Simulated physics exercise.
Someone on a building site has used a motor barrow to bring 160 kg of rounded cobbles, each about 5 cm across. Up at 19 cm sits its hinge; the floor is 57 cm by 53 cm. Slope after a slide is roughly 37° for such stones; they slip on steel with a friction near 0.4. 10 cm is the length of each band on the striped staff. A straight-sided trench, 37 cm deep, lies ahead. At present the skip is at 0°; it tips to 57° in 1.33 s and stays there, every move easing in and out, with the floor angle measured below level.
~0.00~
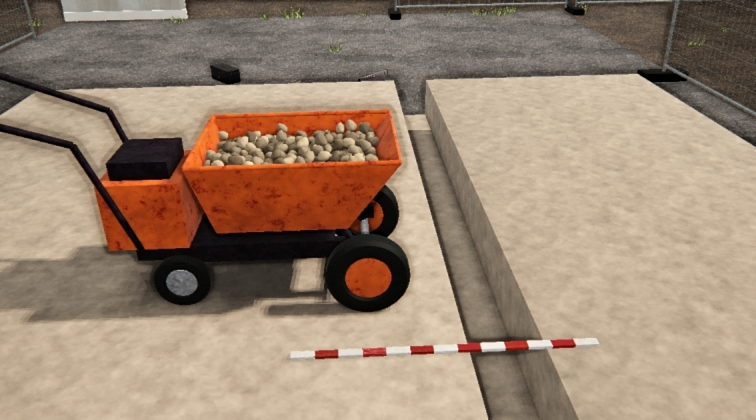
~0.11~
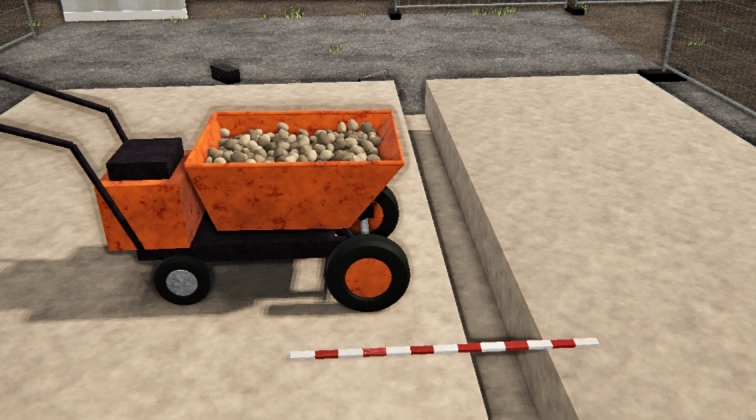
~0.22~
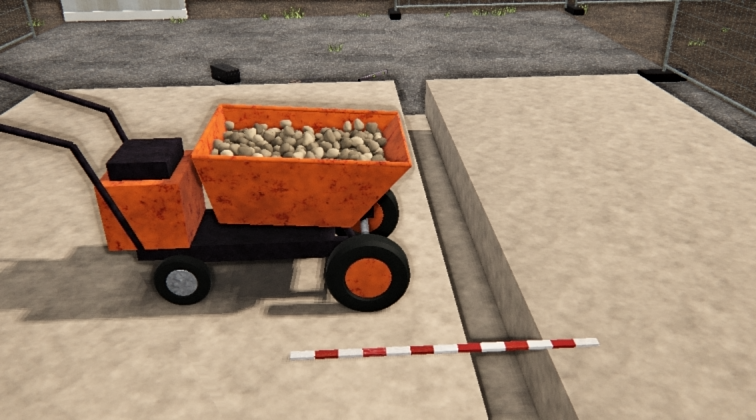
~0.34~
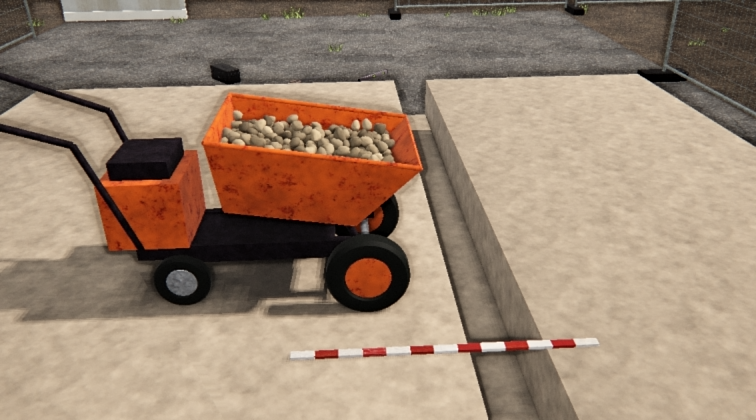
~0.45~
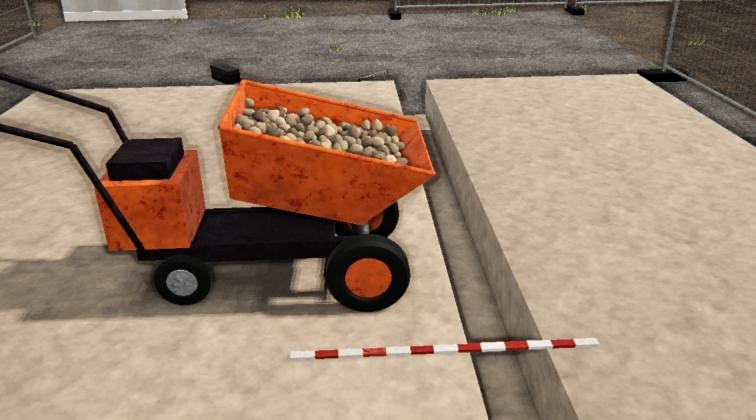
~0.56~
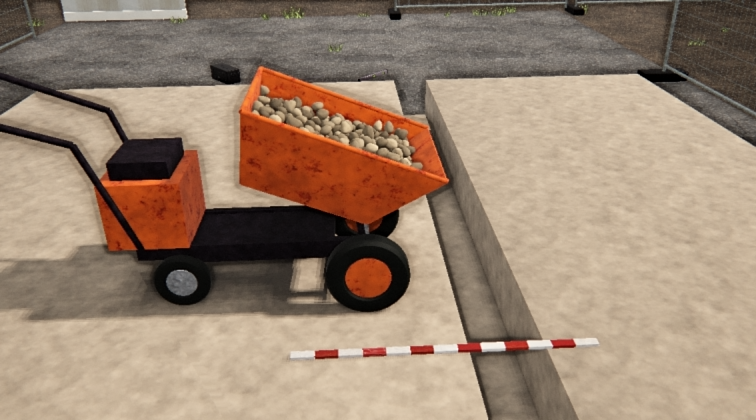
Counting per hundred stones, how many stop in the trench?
Some 33.
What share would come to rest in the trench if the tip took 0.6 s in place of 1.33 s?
Estimate: About 20 %.
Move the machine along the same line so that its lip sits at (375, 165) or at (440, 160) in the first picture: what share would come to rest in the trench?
Near 45 per cent from the first place, 10 from the second.
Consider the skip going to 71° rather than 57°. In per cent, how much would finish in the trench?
In that case around 55 percent.
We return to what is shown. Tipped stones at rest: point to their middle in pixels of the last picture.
Their centre sits close to (497, 316).
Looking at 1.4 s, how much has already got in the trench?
At that moment: Approx. 10 %.
After 1.0 s the floor is at 48°; 100 % in the skip; the foremost stones are at (459, 184).
After 1.4 s the floor is at 57°; 90 % in the skip, 8 % in the trench, 2 % past the trench; the foremost stones are at (535, 267).
After 1.8 s the floor is at 57°; 73 % in the skip, 13 % in the trench, 14 % past the trench; the foremost stones are at (589, 261).
After 3.7 s the floor is at 57°; 49 % in the skip, 33 % in the trench, 18 % past the trench; the foremost stones are at (655, 261).
